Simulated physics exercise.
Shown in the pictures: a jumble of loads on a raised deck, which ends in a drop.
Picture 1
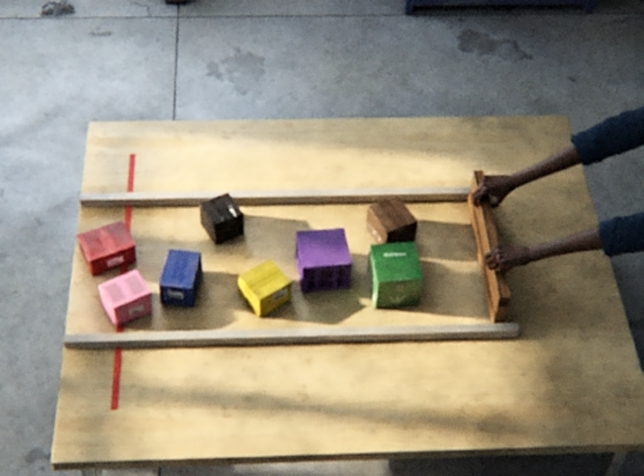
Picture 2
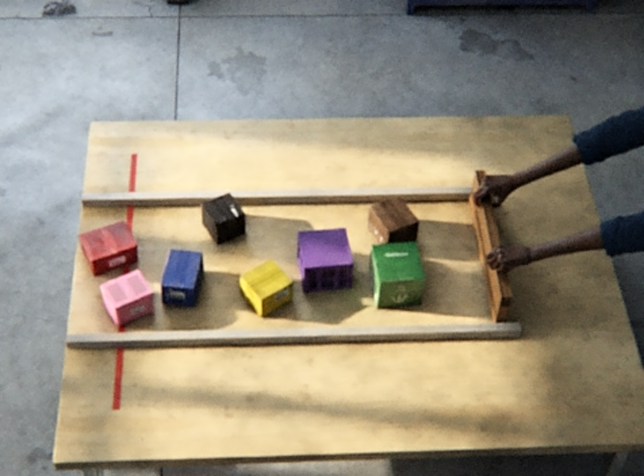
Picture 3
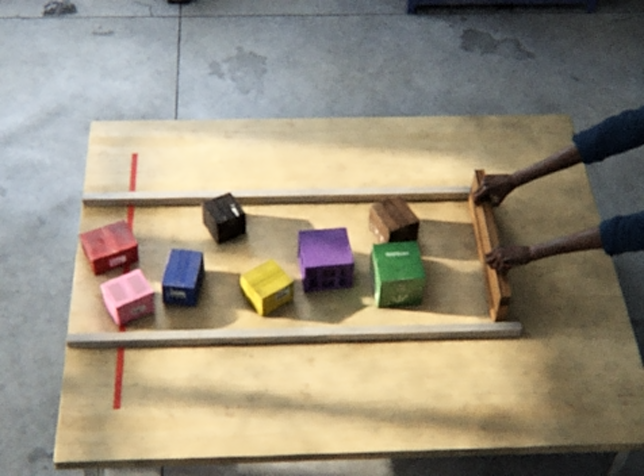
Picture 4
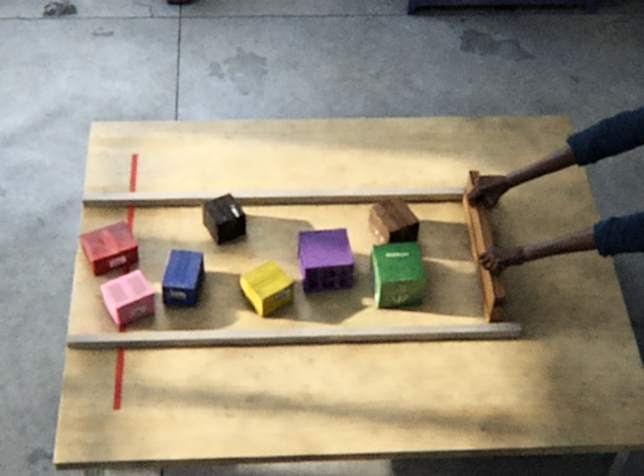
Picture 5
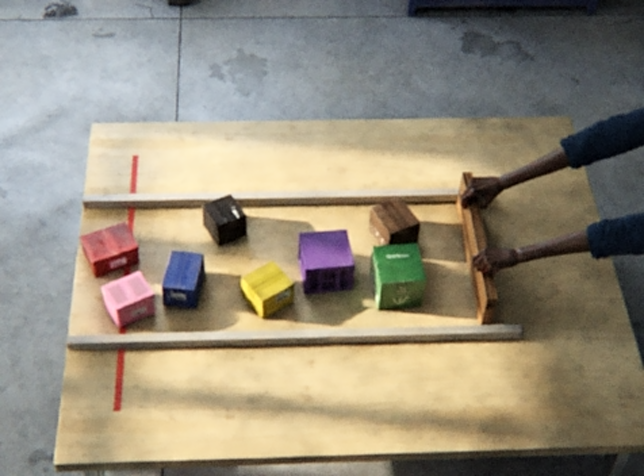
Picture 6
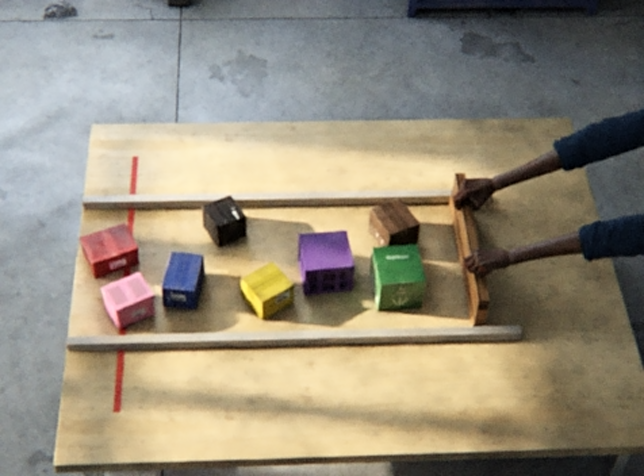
The clip opens on a raised wooden deck where colourful box-like loads sit scattered between two rails, with a red tape line at the left and two hands gripping a wooden plank at the right. The hands hold nearly still, then slide the plank a short way left, while the loads stay in place.
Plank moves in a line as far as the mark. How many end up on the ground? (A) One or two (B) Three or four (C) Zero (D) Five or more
The answer is D.
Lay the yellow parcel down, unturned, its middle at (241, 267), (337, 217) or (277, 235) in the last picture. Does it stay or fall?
The yellow parcel falls; is lost; tumbles off.
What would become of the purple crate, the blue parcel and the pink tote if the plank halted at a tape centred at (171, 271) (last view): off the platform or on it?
The purple crate keeps its spot, while the blue parcel keeps its spot and the pink tote goes down.
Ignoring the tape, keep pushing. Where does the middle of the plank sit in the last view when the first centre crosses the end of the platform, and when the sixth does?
At (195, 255) for the first, at (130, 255) for the sixth.
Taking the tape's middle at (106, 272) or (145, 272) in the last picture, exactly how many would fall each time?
Try by try, 6 and 3.
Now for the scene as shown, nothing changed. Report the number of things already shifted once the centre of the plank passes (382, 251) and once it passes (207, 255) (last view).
At the first place 3, at the second 8.
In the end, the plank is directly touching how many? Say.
2 of them.
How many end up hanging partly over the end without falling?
My count gives 0.
Early on, none off yet; red tote at rest near (110, 251); pink tote at rest near (129, 302); blue parcel at rest near (183, 280).
A while later, none off yet; red tote at rest near (110, 251); pink tote at rest near (129, 302); blue parcel travelled a little near (163, 280).
Further along, none off yet; red tote travelled about its own width near (75, 251); pink tote travelled about its own width near (80, 307); blue parcel travelled about its own width near (107, 278).
Finally, the number that fall off is five or more; lost, purple crate, yellow parcel, black parcel, blue parcel, pink tote and red tote.
